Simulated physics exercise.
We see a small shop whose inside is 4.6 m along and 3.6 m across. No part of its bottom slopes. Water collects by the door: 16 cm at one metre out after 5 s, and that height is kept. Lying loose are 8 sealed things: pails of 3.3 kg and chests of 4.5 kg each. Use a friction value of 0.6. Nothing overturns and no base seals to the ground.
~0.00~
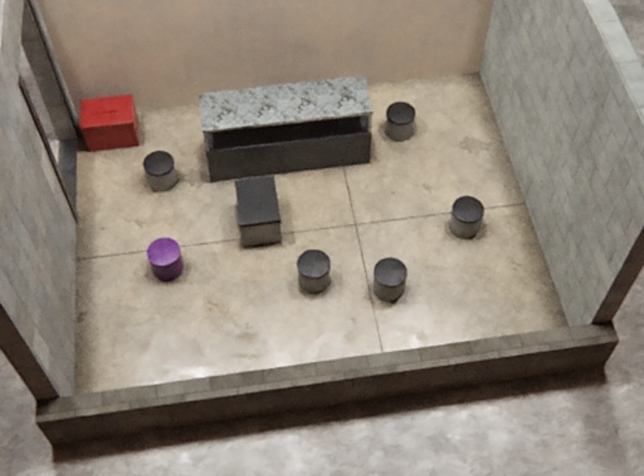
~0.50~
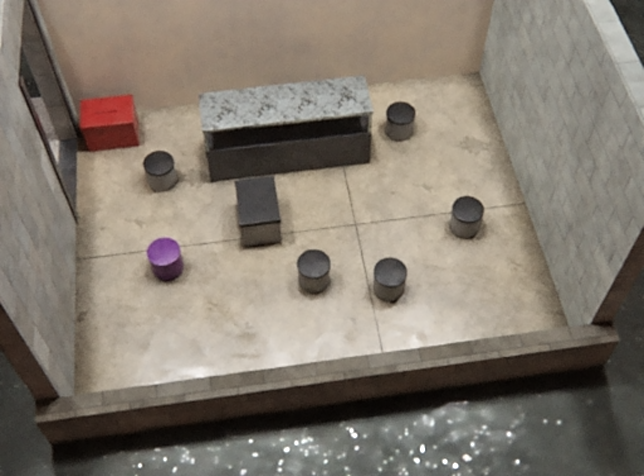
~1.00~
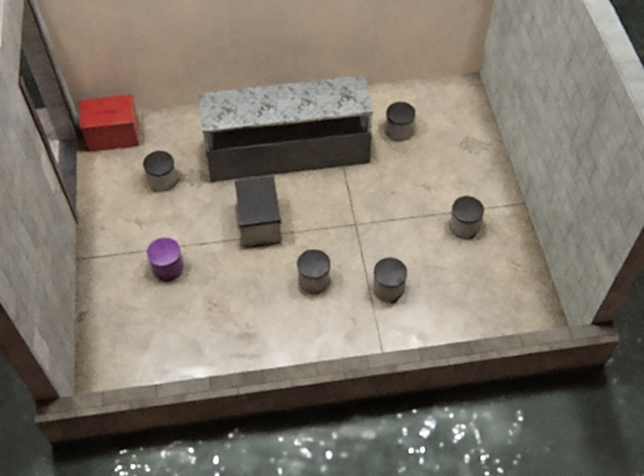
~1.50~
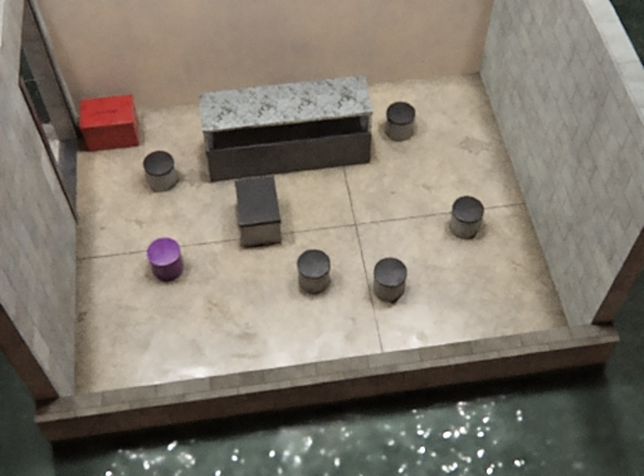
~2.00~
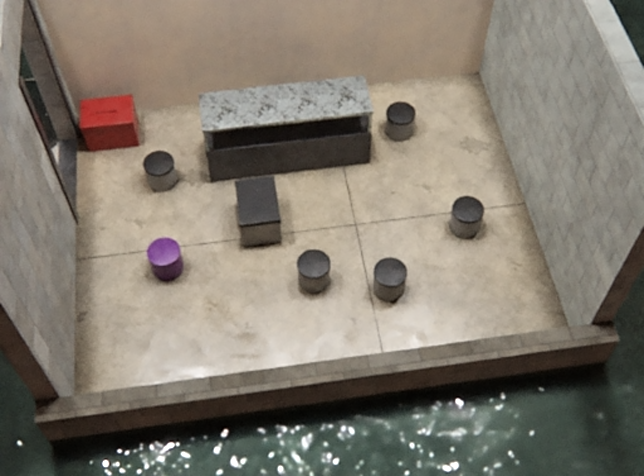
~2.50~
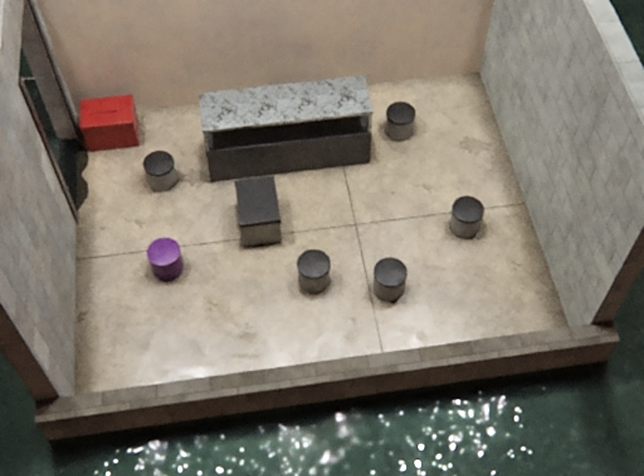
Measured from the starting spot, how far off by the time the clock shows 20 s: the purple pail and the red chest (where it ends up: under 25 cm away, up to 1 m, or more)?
Lab note - purple pail, small displacement; red chest, large displacement.
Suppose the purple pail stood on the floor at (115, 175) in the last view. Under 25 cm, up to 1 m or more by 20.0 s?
Short answer, it is taken a long way.
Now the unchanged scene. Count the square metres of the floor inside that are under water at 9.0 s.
Close to 14 m2, I'd say.
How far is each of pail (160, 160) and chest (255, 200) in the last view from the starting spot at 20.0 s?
First 80 cm, then 250 cm.
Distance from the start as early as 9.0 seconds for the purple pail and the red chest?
0 and 80 cm or so by then.
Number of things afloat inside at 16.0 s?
8.
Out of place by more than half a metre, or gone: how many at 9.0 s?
The count is 3.
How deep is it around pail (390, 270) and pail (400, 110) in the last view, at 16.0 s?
Some 9 cm at the first, some 10 cm at the second.
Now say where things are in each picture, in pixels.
The purple pail at (163, 251) rests on the ground; the red chest at (106, 111) rests on the ground; water covers 0.0 m2; 0 of 8 have shifted, in the first frame.
The purple pail at (163, 251) rests on the ground; the red chest at (106, 111), on the bottom; water covers 0.0 m2; 0 of 8 have shifted, in the second frame.
The purple pail at (163, 251) rests on the ground; the red chest at (106, 111), on the bottom; 0.0 m2 under water; 0 of 8 have shifted, in the third frame.
The purple pail at (163, 251) rests on the ground; the red chest at (106, 111), on the bottom; 0.0 m2 under water; 0 of 8 have shifted, in the fourth frame.
The purple pail at (163, 251) rests on the ground; the red chest at (106, 111), on the bottom; water covers 0.0 m2; 0 of 8 have shifted, in the fifth frame.
The purple pail at (163, 251) rests on the ground; the red chest at (106, 111), on the bottom; water covers 0.0 m2; 0 of 8 have shifted, in the sixth frame.
After 4.0 s the purple pail is near (163, 251), 0.0 m from its start, aground; the red chest is near (109, 107), 0.1 m from its start, aground; 0 afloat.
After 9.0 s the purple pail is near (163, 251), 0.0 m from its start, aground; the red chest is near (172, 109), 0.7 m from its start, afloat; 3 afloat.
After 16.0 s the purple pail is near (164, 257), 0.1 m from its start, afloat; the red chest is near (499, 289), 4.5 m from its start, afloat; 8 afloat.
After 20.0 s the purple pail is near (188, 287), 0.5 m from its start, afloat; the red chest is near (324, 281), 3.2 m from its start, afloat; 8 afloat.
